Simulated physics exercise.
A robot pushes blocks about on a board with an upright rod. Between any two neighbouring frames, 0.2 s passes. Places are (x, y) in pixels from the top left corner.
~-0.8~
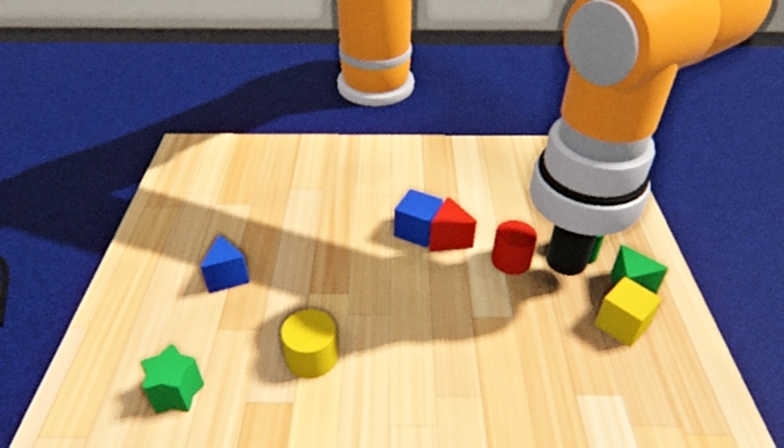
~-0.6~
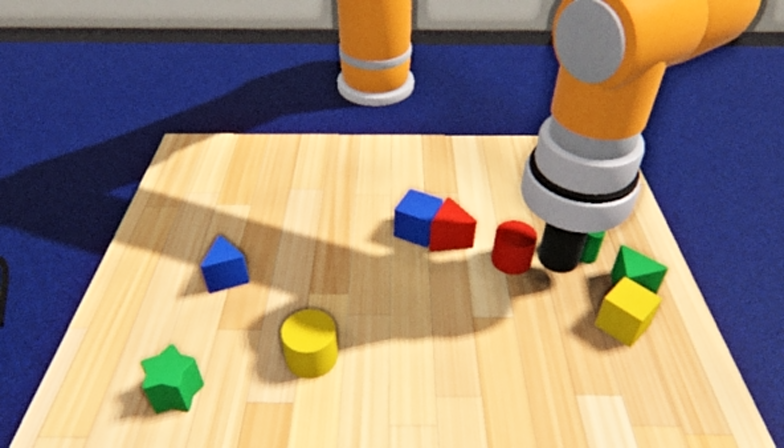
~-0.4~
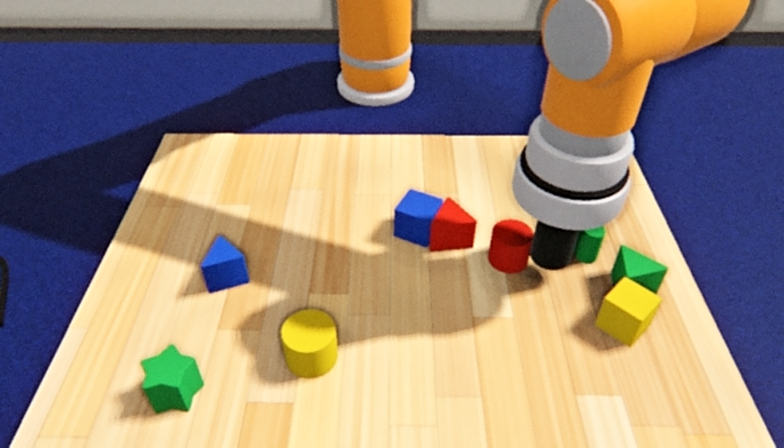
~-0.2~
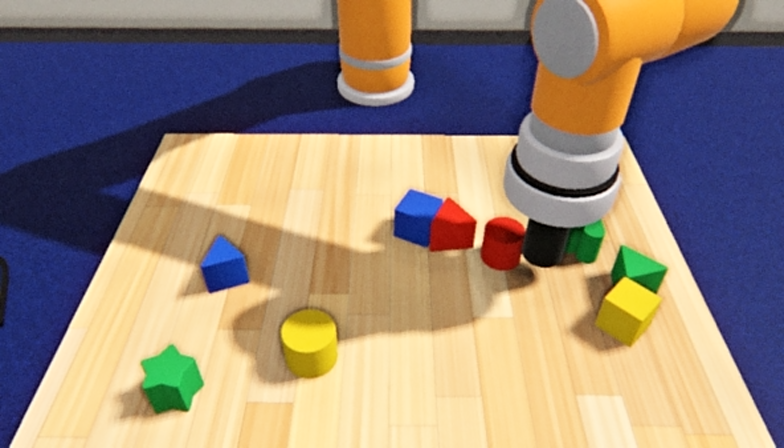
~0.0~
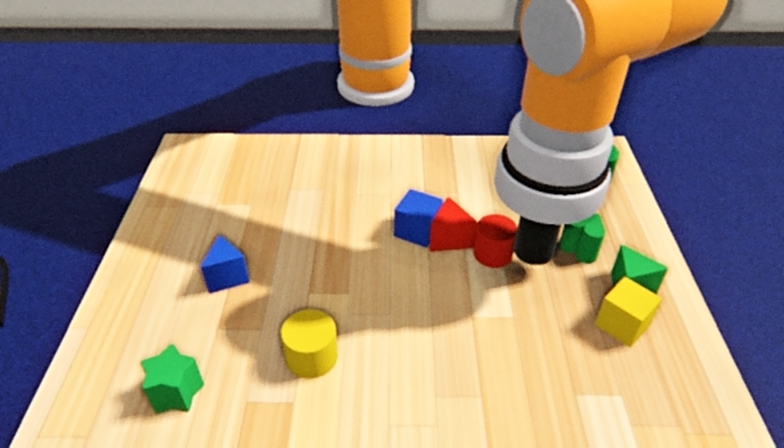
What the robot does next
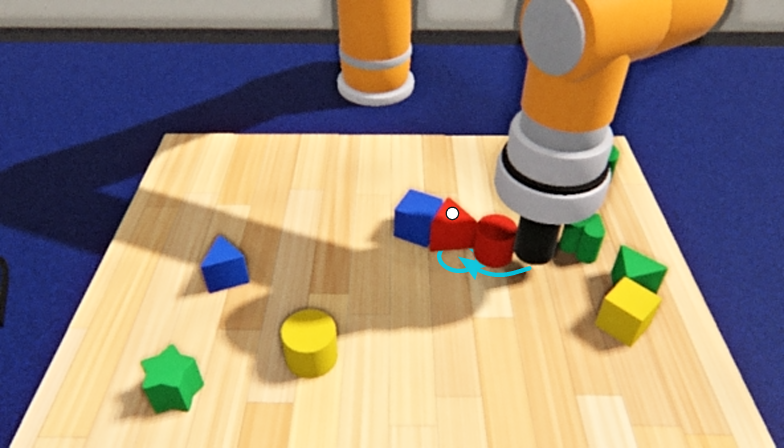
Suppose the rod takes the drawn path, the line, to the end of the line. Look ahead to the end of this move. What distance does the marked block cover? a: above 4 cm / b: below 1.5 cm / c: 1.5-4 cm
It's a.
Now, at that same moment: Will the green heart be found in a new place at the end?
No, that is not what happens.
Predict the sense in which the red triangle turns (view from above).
Viewed from above: Anti-clockwise.
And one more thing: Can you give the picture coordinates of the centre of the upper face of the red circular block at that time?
I think it will end close to (460, 204).
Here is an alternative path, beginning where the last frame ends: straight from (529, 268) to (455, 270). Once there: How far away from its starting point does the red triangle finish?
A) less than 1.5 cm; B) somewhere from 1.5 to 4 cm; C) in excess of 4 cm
(B)
The line goes from (529, 268) through (505, 275) and (479, 270) to (458, 257); the dot is on the red triangle.
The first path, step by step. Halfway along, rod at (495, 258); blue four-sided block at (412, 200), turned 15° anticlockwise; red triangle at (446, 204), turned 15° anticlockwise; red circular block at (475, 221).
At the end, rod at (460, 240); blue four-sided block at (410, 199), turned 25° anticlockwise; red triangle at (441, 184), turned 40° anticlockwise; red circular block at (460, 204); green heart unmoved.
